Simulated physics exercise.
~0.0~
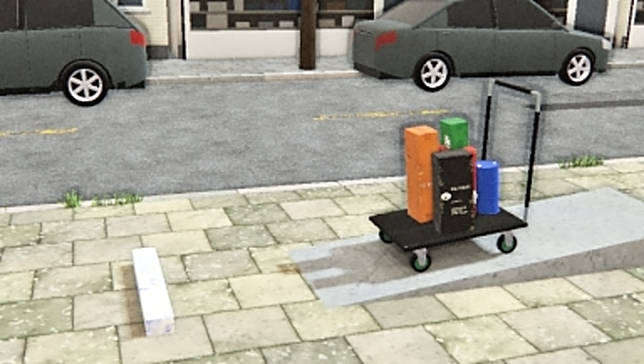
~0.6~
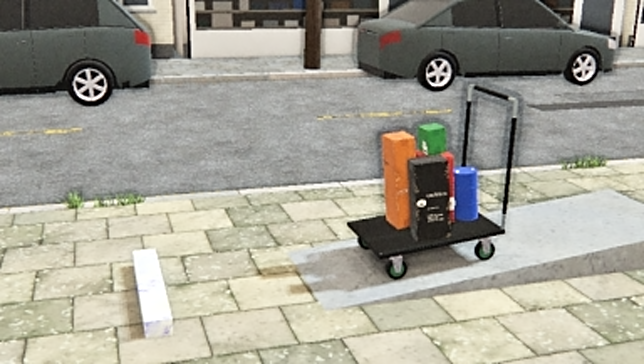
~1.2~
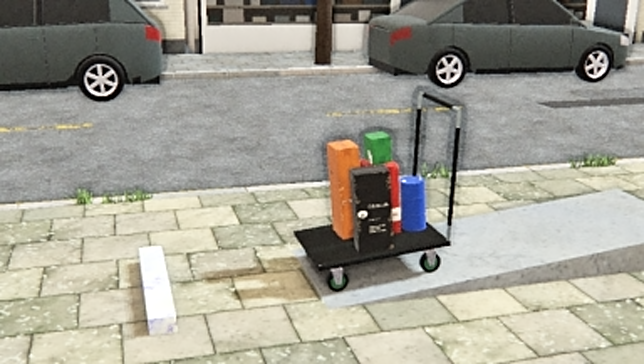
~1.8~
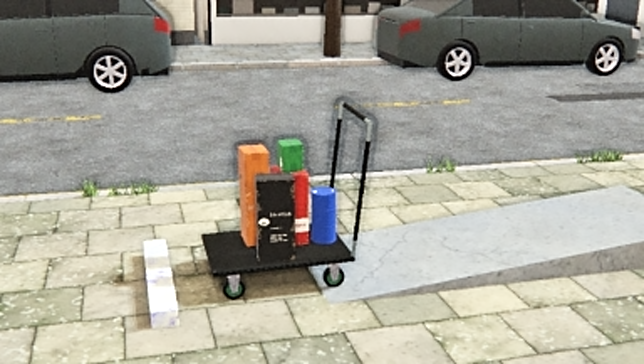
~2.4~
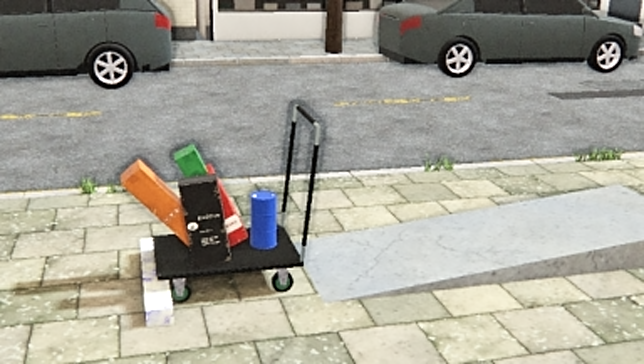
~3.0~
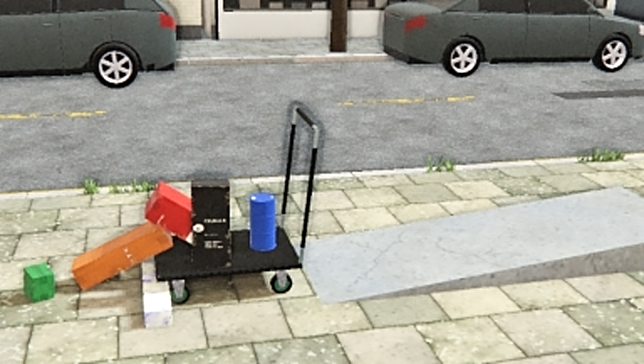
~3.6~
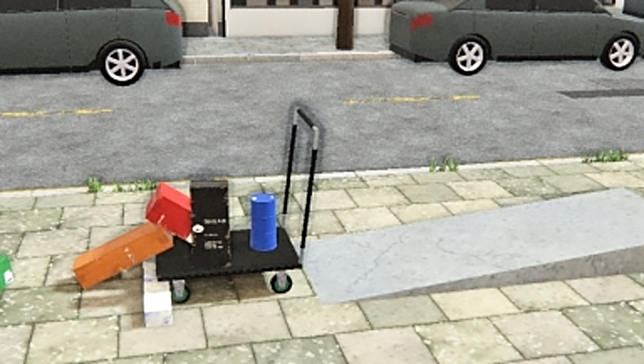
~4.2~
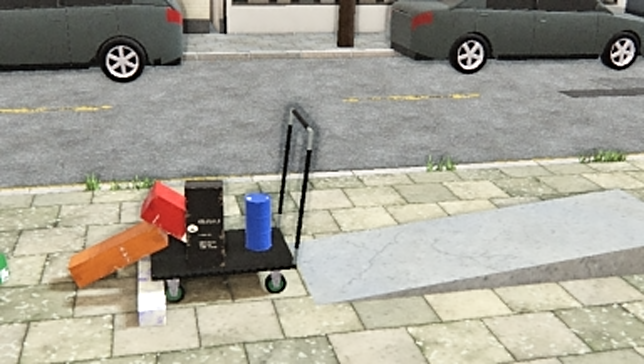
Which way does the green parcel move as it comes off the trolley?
The green parcel moves to the left, dropping past the kerb onto the paving.
